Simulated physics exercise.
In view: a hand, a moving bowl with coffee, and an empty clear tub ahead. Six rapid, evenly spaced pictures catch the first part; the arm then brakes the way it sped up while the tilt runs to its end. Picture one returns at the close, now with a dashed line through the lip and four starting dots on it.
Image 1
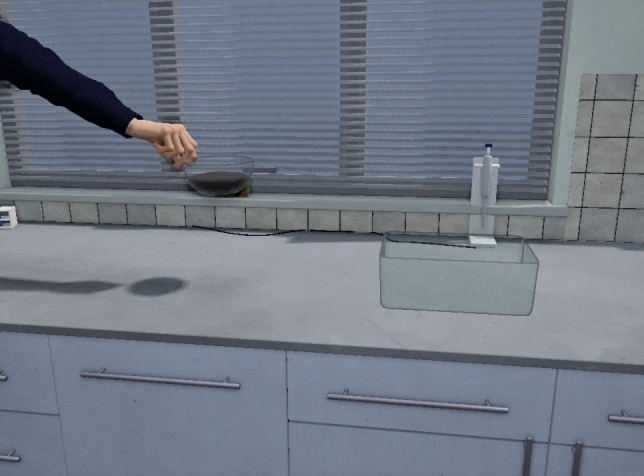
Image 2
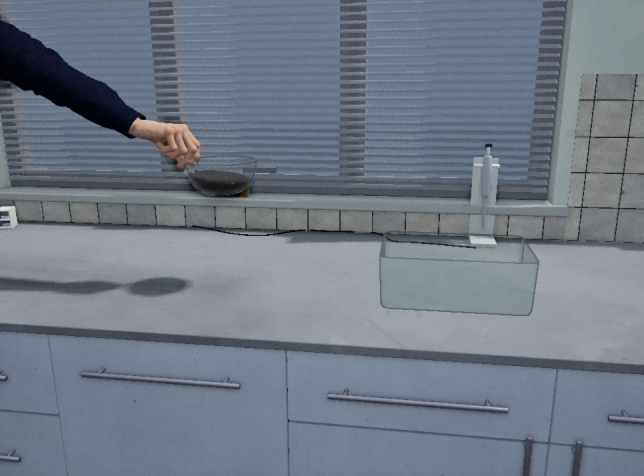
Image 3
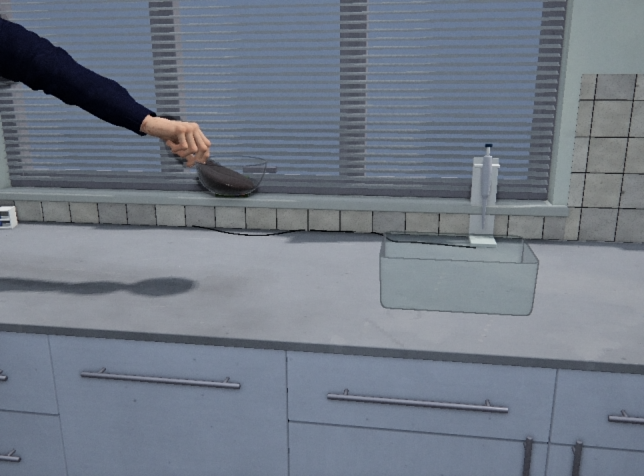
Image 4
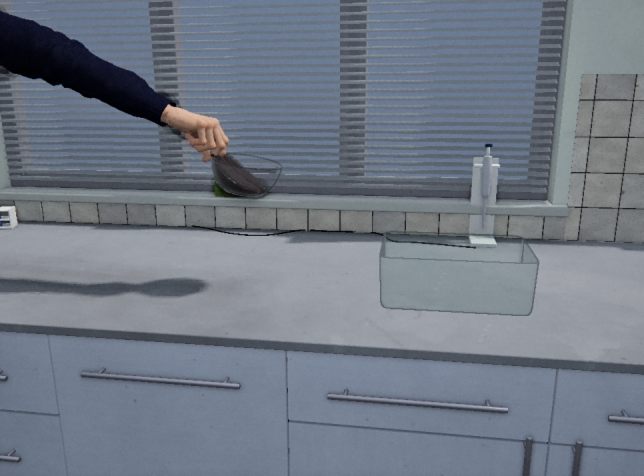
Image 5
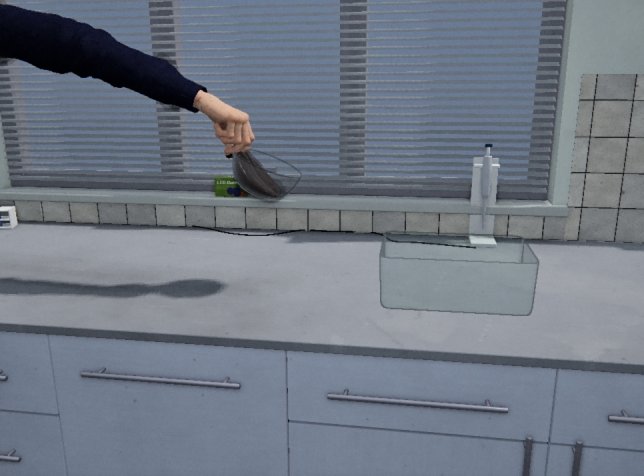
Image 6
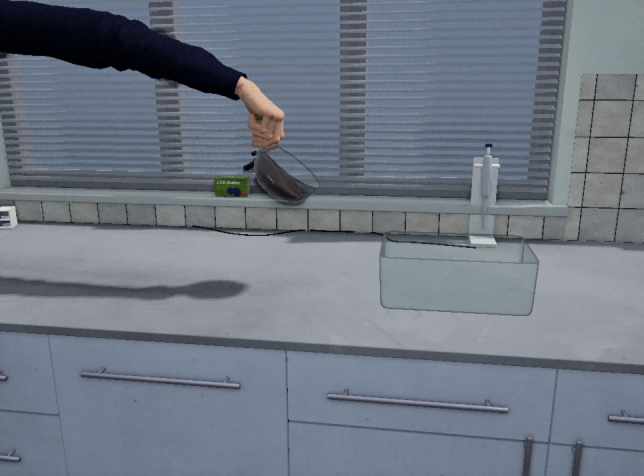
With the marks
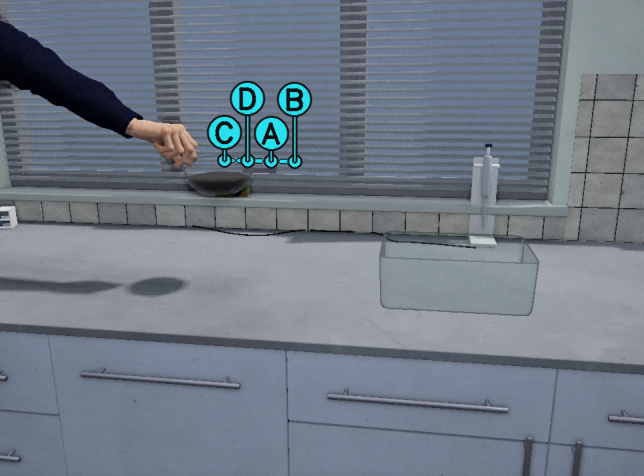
A clear bowl with dark contents, held by a hand in a dark blue sleeve, hangs at the left above a pale grey kitchen counter, seen from in front and slightly above. An empty clear tub sits at the right near a white stand, with blinds behind and pale drawers below. The hand carries the bowl a short way right, tilting it rightward and uncovering a green box, while the camera stays still.
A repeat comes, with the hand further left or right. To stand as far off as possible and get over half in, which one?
Dot C just does it.
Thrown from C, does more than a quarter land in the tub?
Yes, it does.
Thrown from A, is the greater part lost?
No, that is safe.
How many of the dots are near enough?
All of them.
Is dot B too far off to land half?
No, that is safe.
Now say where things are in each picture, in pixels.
Upright, lip at (251, 160); tub from (380, 307) to (532, 315); nothing has left yet.
Upright, lip at (254, 160); nothing has left yet.
Tipped about 2°, lip at (264, 162); nothing has left yet.
Tipped about 10°, lip at (281, 167); coffee is over the rim, down to (220, 155).
Tipped about 22°, lip at (300, 176); coffee is over the rim, down to (233, 157).
Tipped about 38°, lip at (319, 186); coffee is over the rim, down to (248, 169).
On the marked copy, A at (271, 161); B at (294, 161); C at (224, 160); D at (247, 160).
For dot A, about 88 % lands in the tub, 8 % falls short and 4 % goes beside or beyond.
For dot B, about 92 % lands in the tub, 7 % falls short.
For dot C, about 64 % lands in the tub, 26 % falls short and 11 % goes beside or beyond.
For dot D, about 76 % lands in the tub, 10 % falls short and 14 % goes beside or beyond.
